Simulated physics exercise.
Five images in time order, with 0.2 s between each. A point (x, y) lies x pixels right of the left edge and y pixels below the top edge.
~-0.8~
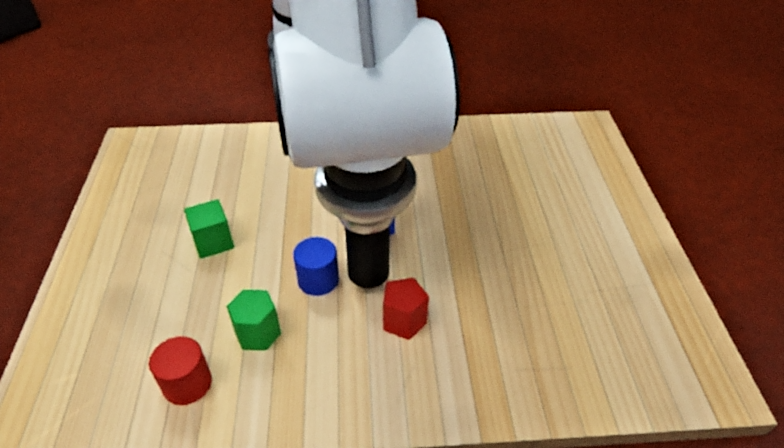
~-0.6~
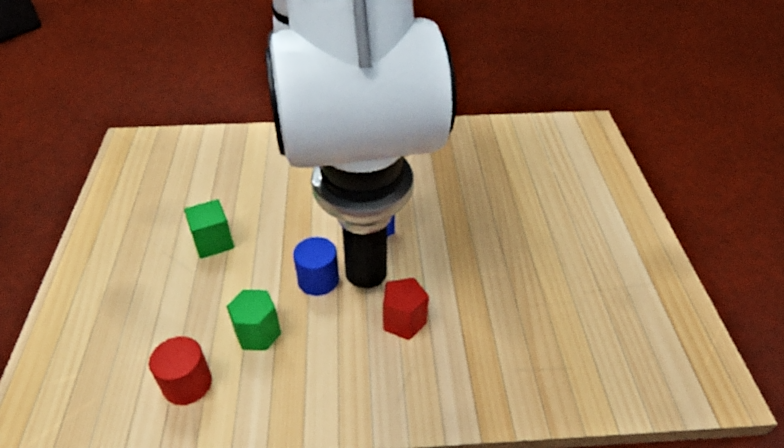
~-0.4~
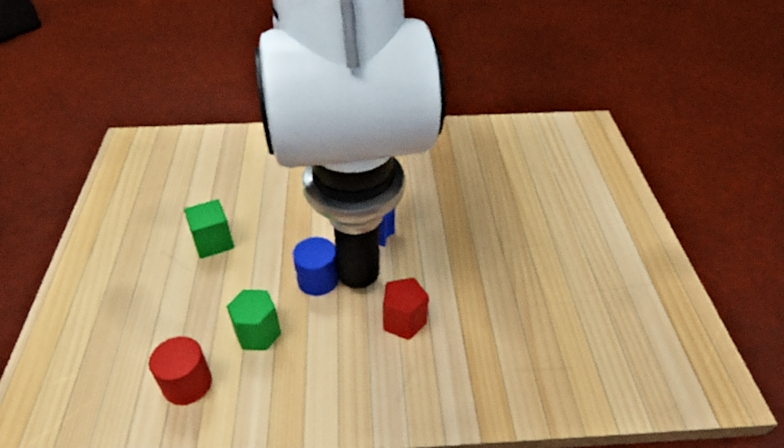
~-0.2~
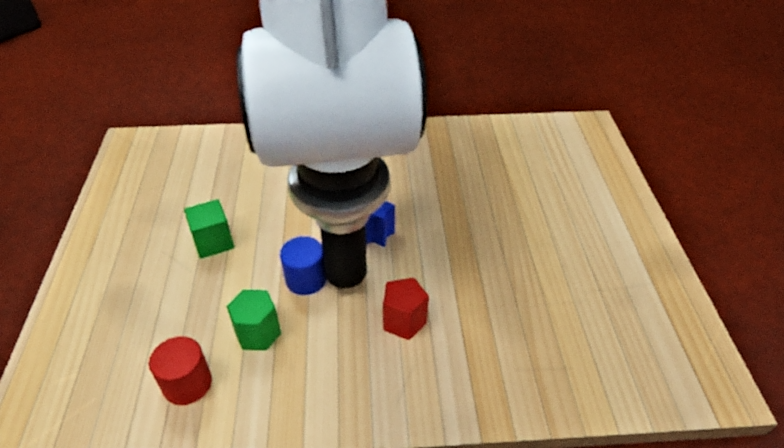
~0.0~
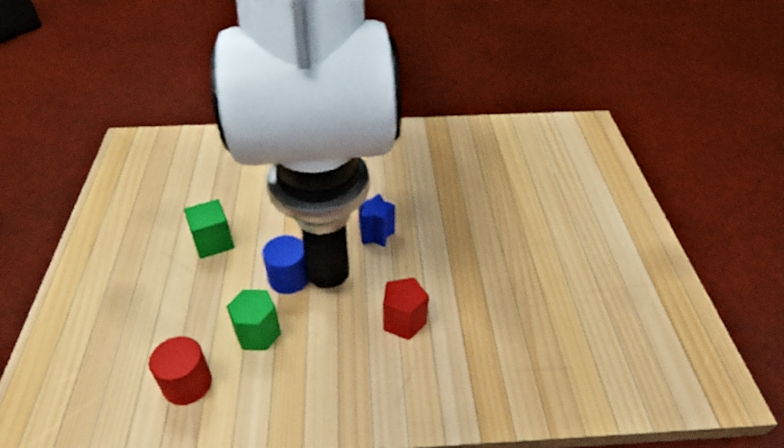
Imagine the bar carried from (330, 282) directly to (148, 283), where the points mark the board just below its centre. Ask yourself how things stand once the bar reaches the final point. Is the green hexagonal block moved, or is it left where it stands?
That block will keep its spot.
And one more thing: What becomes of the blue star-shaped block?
It sits in its place.
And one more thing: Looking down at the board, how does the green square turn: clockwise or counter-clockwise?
Looking down on the board, it turns clockwise.
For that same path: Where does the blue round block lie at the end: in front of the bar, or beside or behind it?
At the end of the path, the bar has already lost the blue round block, which lies beside or behind it.
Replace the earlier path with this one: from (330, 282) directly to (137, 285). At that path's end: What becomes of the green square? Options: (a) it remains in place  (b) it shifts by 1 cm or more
It's b.
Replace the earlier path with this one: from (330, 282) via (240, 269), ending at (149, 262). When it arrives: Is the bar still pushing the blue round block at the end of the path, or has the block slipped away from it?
My guess is it keeps its place ahead of the bar.
On the path given first. One third of the way, bar (265, 273); blue round block (223, 243).
Two thirds of the way, bar (205, 273); green square (197, 207), turned 40° clockwise; blue round block (174, 233).
At the end, bar (144, 273); green square (197, 206), turned 45° clockwise; green hexagonal block unmoved; blue round block (148, 224); blue star-shaped block unmoved.
